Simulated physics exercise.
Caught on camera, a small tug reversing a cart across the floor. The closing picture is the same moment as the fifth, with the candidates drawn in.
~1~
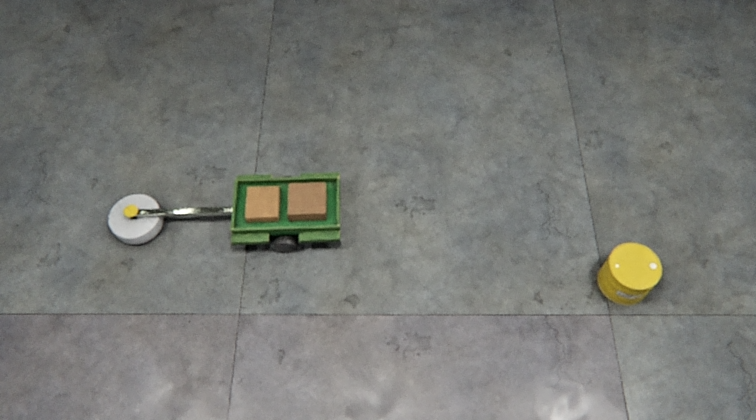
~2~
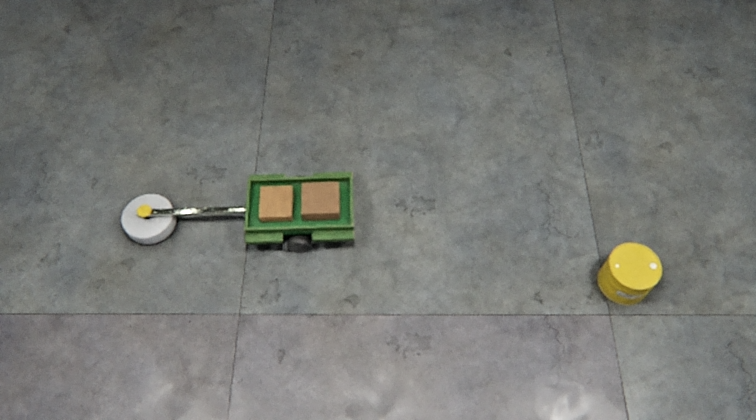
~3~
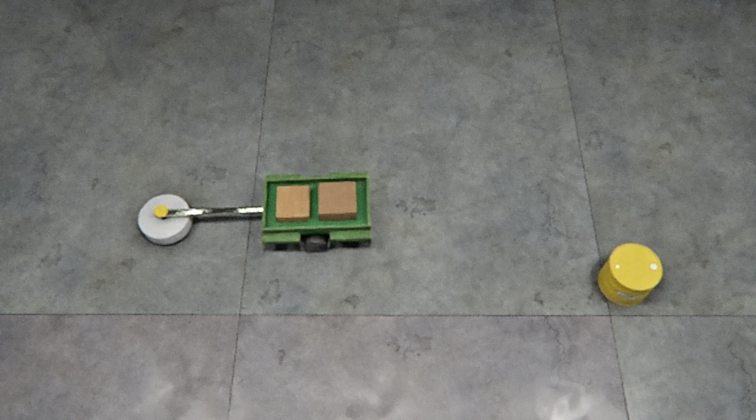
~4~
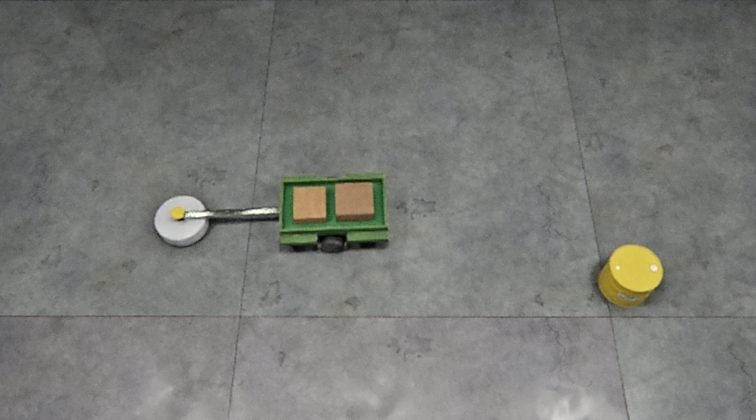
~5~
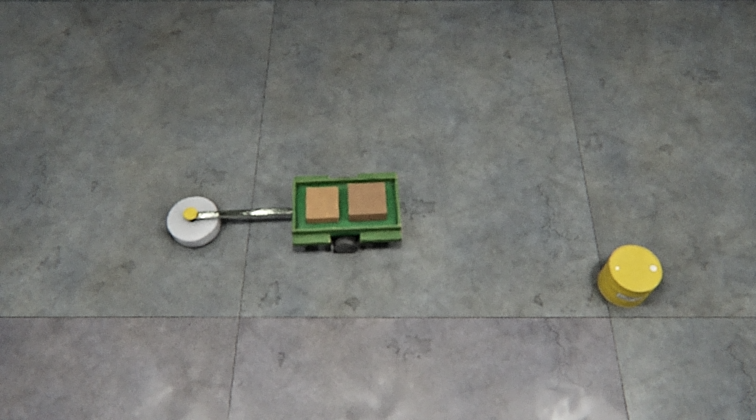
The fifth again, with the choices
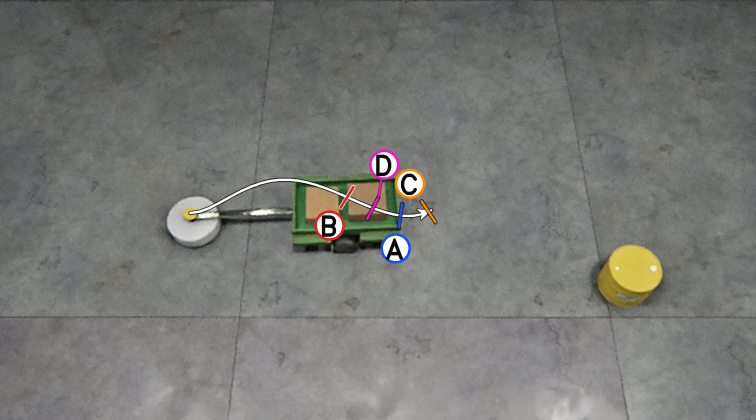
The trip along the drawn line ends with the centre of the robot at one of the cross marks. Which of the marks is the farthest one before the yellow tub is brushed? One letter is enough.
At D, and not beyond.
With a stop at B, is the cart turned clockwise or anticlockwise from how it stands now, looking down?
For that mark, clockwise.
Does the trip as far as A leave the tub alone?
No.
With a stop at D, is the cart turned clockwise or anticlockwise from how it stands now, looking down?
Clockwise.
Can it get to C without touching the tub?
No.
On the marked copy, A at (400, 216); B at (347, 197); C at (429, 212); D at (373, 208); the route from (190, 213) via (316, 185) to (431, 210).
Taking D. A third of the way, robot (257, 192), cart (406, 209).
Two thirds of the way, robot (320, 193), cart (468, 224).
When it is over, robot (373, 215), cart (529, 237); nothing has been touched.
As for the rest, A is too far, the tub has been hit; B is safe but short; C is too far, the tub has been hit.
